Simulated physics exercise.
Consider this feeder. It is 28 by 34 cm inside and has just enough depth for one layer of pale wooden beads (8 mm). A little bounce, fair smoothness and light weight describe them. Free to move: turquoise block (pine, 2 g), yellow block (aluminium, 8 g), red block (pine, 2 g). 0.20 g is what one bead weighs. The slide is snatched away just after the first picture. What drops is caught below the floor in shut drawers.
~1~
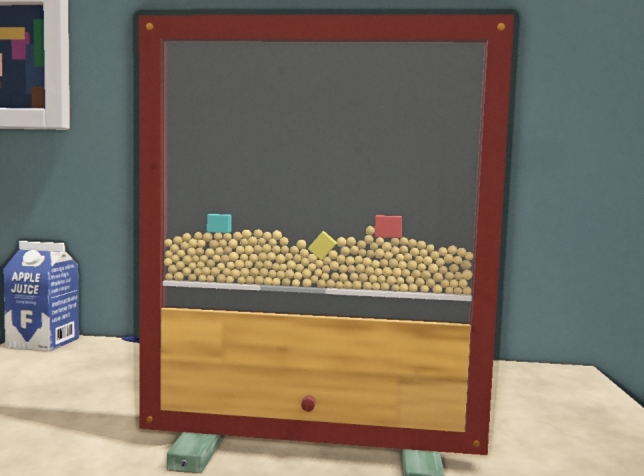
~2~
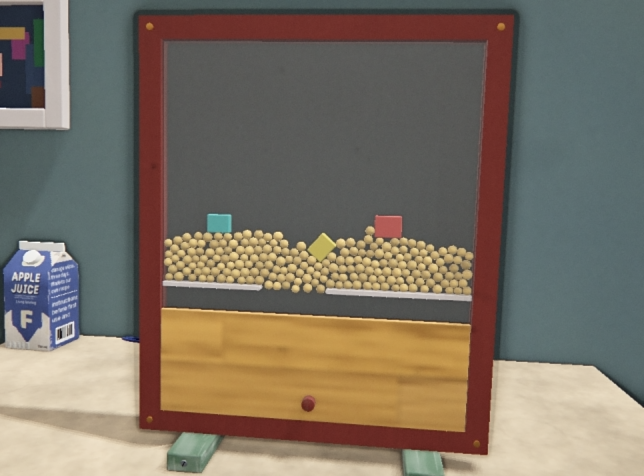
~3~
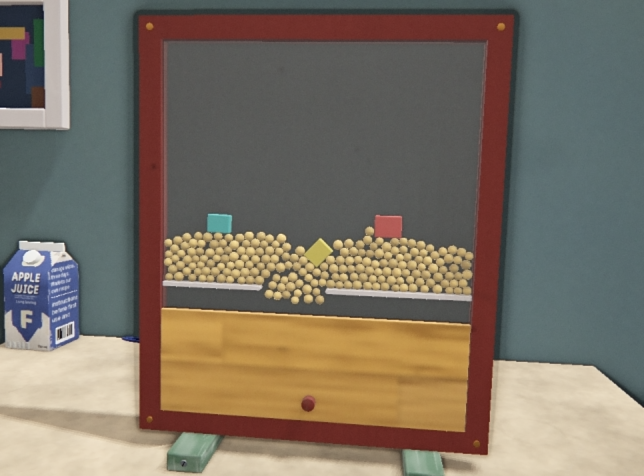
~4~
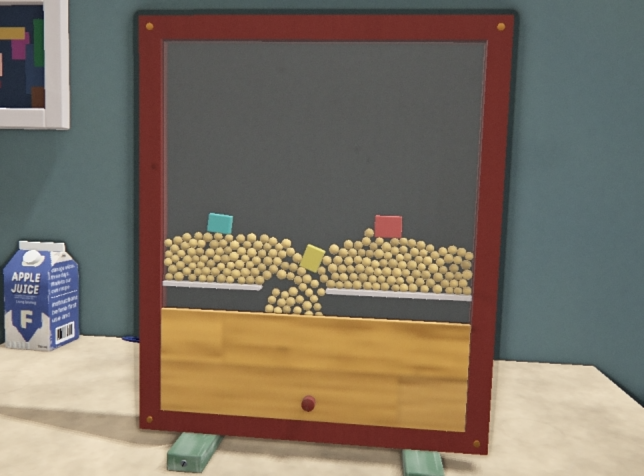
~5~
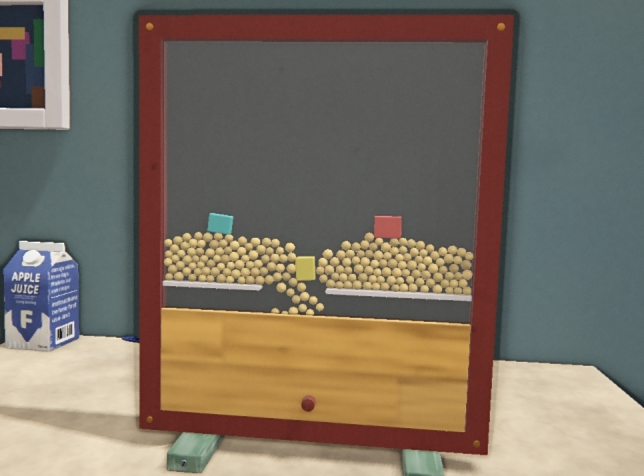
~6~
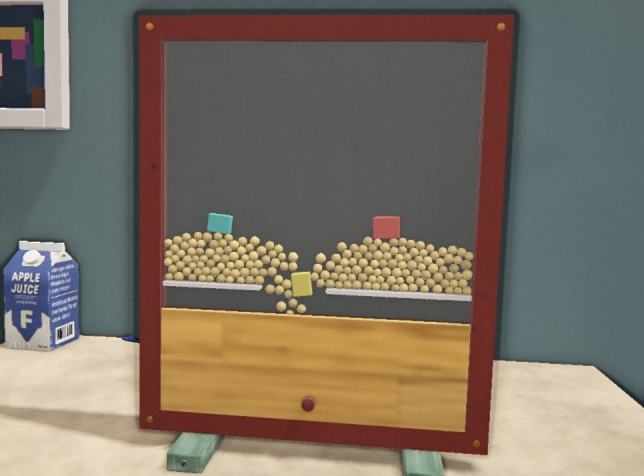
On a pale tabletop against a teal wall, seen from the front by a still camera, stands a red-framed feeder with a wooden lower panel, a blue apple juice carton to its left. Pale beads fill it in a layer, with turquoise, yellow and red blocks at left, centre and right. Beads drop through a central floor gap, and the yellow block turns and sinks among them while the others barely tilt.
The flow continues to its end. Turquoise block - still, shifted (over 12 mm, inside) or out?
Out.
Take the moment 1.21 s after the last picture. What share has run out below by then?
Near 45 percent.
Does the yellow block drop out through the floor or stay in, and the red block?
Yellow block gone, red block gone.
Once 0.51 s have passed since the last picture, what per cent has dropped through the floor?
About 40 percent.
Then, 0.14 s later than the last picture, 30 % are out; turquoise block moved 1.2 cm tilted 51°; yellow block below the floor; red block moved 1.6 cm tilted 21°.
Then, 0.50 s later than the last picture, 40 % are out; turquoise block below the floor; yellow block below the floor; red block below the floor.
Then, 1.21 s later than the last picture, 45 % are out; turquoise block below the floor; yellow block below the floor; red block below the floor.
At rest 1.5 s after the last picture, 45 % are out; turquoise block below the floor; yellow block below the floor; red block below the floor.
